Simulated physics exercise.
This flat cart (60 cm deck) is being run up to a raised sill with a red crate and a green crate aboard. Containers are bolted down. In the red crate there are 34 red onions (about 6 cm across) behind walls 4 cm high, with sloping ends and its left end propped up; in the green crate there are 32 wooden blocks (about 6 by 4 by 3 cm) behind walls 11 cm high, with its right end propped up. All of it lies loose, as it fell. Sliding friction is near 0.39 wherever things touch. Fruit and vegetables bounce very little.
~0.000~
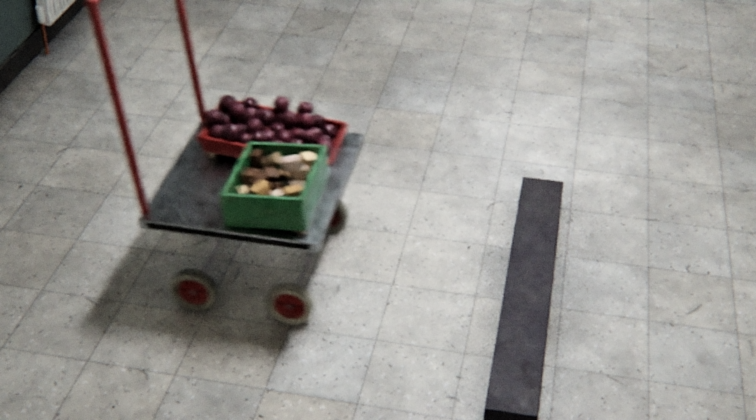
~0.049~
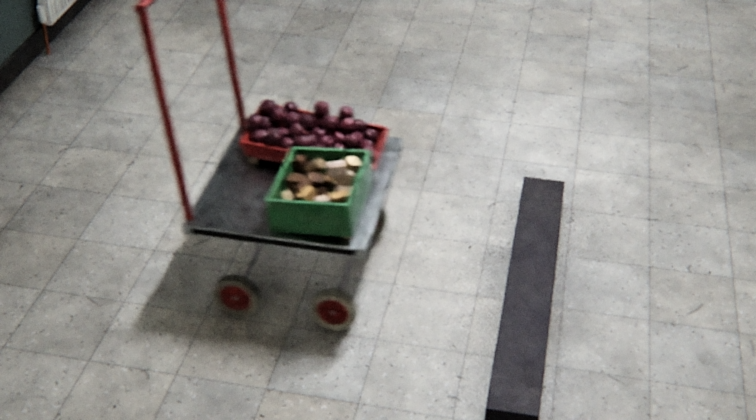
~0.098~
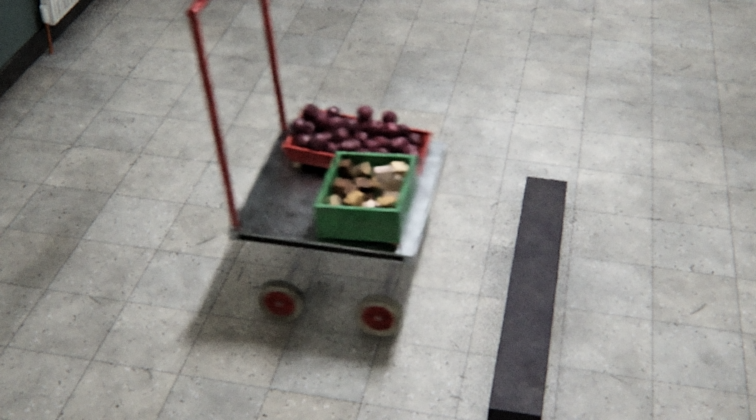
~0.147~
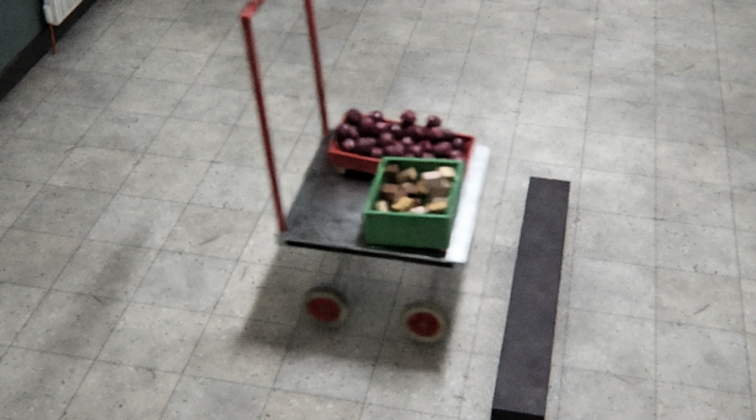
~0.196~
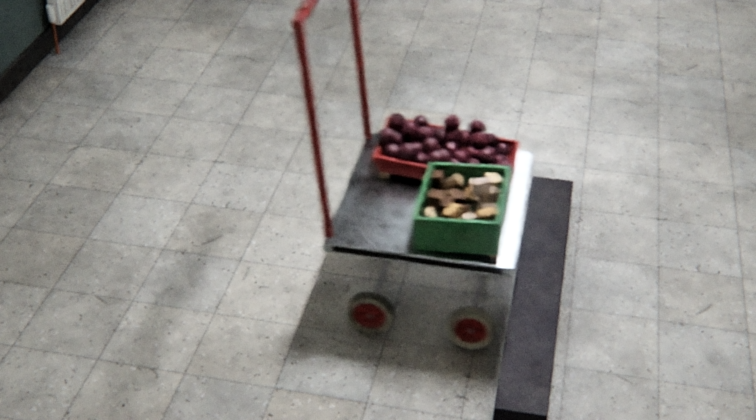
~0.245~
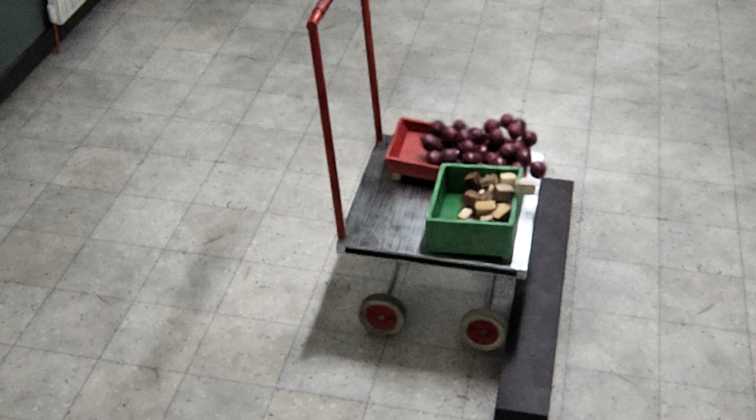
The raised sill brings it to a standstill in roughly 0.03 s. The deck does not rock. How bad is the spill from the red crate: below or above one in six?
Out of the red crate go more than a sixth of the red onions.
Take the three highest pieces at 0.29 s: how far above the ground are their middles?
Some 60 cm up.
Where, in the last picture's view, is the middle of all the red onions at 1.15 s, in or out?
At about (664, 286).
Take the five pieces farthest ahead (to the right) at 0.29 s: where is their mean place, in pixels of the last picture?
At about (552, 157).
After 0.29 s, red crate 27 in, 7 out and green crate 31 in, 1 out.
After 0.41 s, red crate 16 in, 18 out and green crate 31 in, 1 out.
After 0.64 s, red crate 11 in, 23 out and green crate 31 in, 1 out.
Final count (at 1.15 s), red crate 11 in, 23 out and green crate 31 in, 1 out. Asked share, 23 of 34, 68 per cent.
